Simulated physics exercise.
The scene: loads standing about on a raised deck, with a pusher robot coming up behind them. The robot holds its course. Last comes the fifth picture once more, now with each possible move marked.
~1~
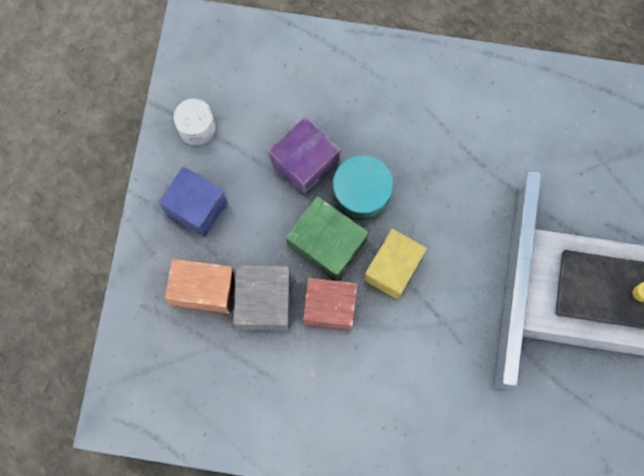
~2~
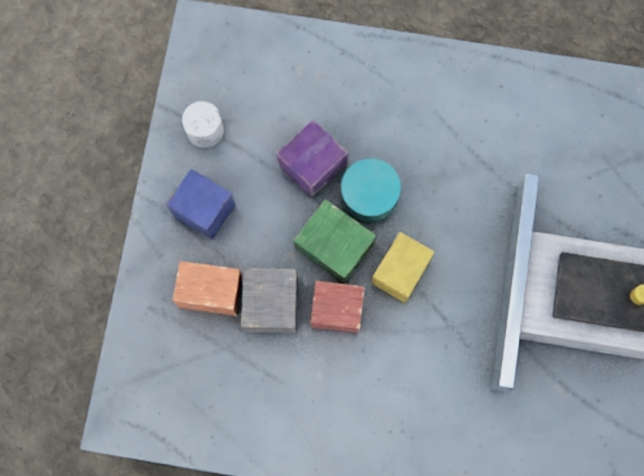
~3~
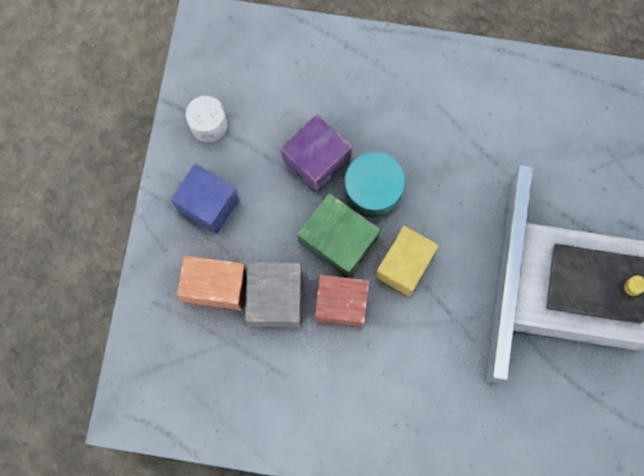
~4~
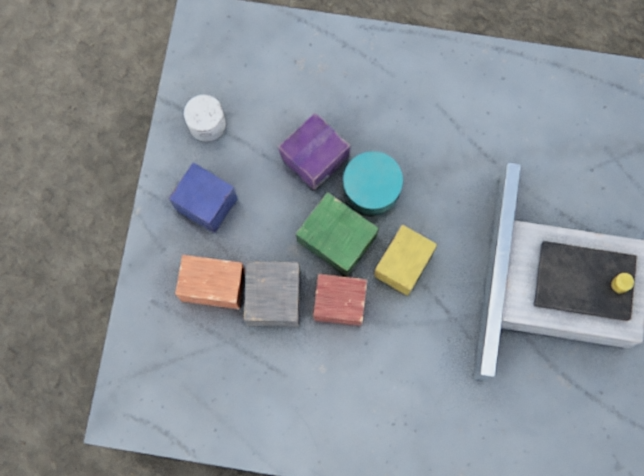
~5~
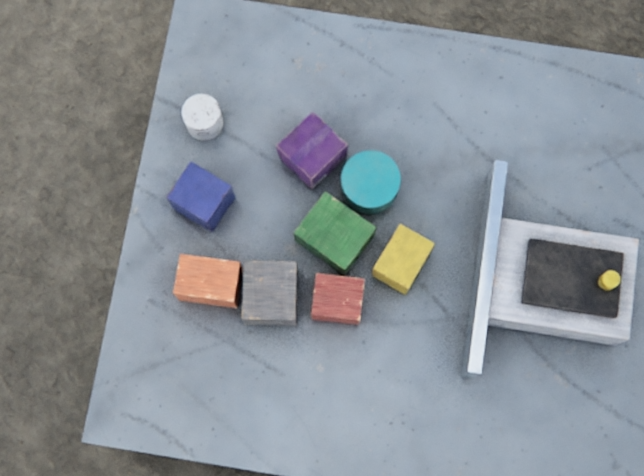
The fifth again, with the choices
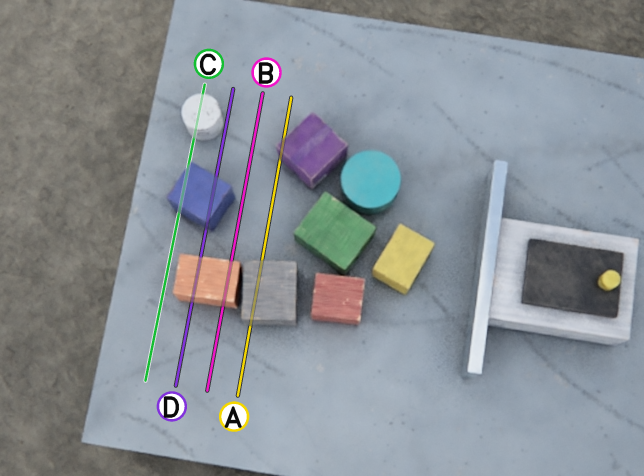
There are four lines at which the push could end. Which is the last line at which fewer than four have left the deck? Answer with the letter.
Line D.
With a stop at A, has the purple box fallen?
No.
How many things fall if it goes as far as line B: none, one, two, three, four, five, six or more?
Two.
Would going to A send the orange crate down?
No.
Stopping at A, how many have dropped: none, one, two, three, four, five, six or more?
By then, none.
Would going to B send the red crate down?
By then, no.
On the marked copy, A at (265, 242); B at (236, 237); C at (176, 228); D at (206, 232).
Taking D. A third of the way, robot (461, 260); red crate (335, 304); green crate (308, 228).
Two thirds of the way, robot (359, 244); orange crate (142, 270); blue crate (162, 187).
When it is over, robot (280, 232); blue crate over the edge; orange crate over the edge; two fallen.
As for the rest, A is within the limit but short; B is within the limit but short; C drops four.
